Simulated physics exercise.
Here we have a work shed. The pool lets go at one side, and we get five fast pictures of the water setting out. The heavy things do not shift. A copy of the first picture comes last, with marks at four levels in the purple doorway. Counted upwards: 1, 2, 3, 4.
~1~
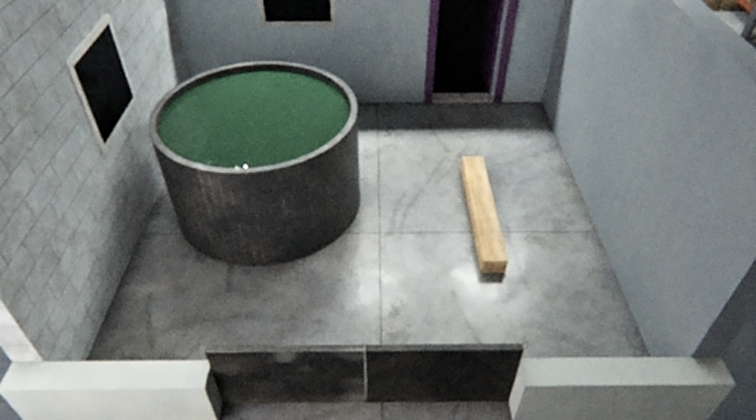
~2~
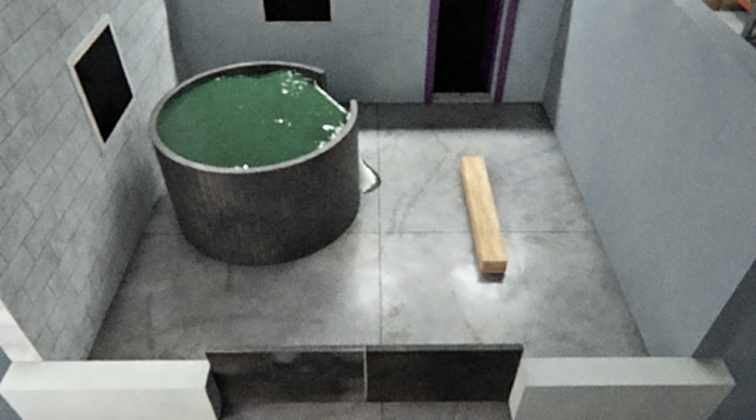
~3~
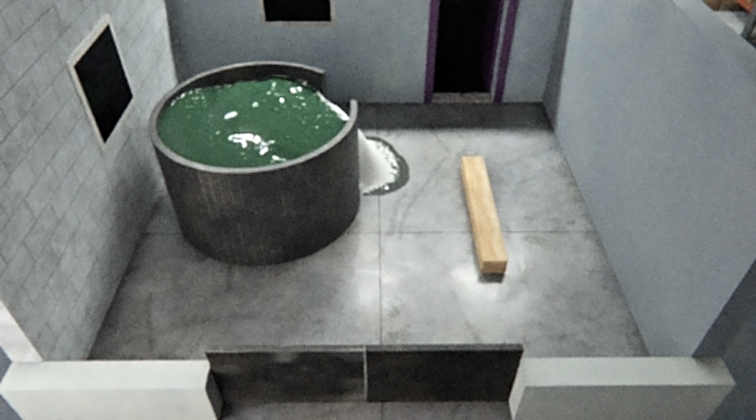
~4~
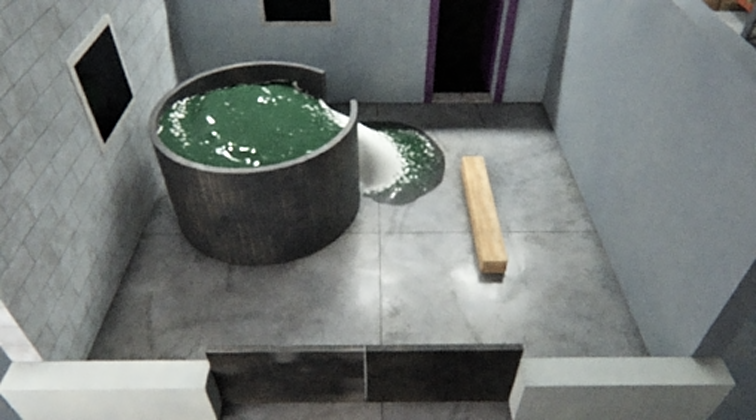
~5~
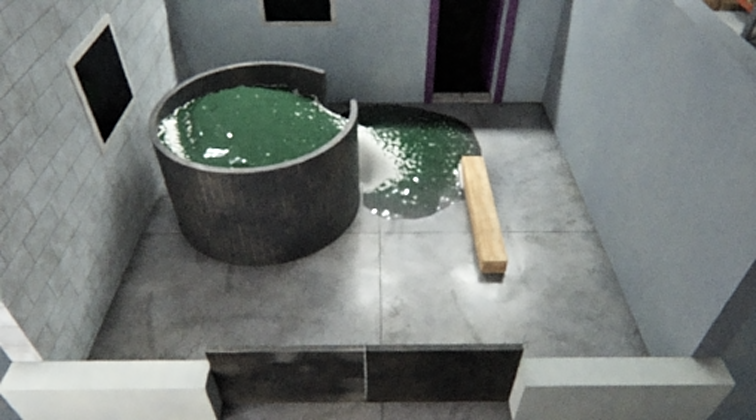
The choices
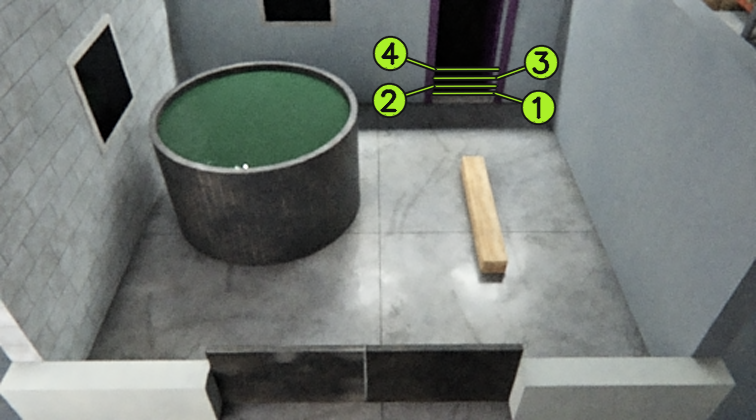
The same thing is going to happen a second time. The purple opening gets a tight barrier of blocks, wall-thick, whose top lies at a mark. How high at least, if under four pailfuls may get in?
Use height 3.
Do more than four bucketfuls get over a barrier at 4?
No.
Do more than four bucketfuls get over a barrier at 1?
Yes, that goes wrong.
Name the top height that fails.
2 it is.
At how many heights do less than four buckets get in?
Two of them.
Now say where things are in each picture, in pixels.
Water in the pool at rest, its middle at (256, 116); foot of the purple doorway at (462, 102); shut gate at (365, 356), in the first picture.
In the second picture, 1 % of the ground under water, visible out to (371, 177).
In the third picture, 4 % of the ground under water, visible out to (375, 140).
In the fourth picture, 8 % of the ground under water, visible out to (424, 137).
In the fifth picture, 16 % of the ground under water, visible out to (457, 122).
In lime, 1 at (463, 93); 2 at (464, 86); 3 at (465, 78); 4 at (466, 69); from the bottom up 1, 2, 3, 4.
With 1, dozens of bucketfuls pour in.
With 2, about 9 bucketfuls get in.
With 3, a bucket or two gets in.
With 4, nothing gets over.
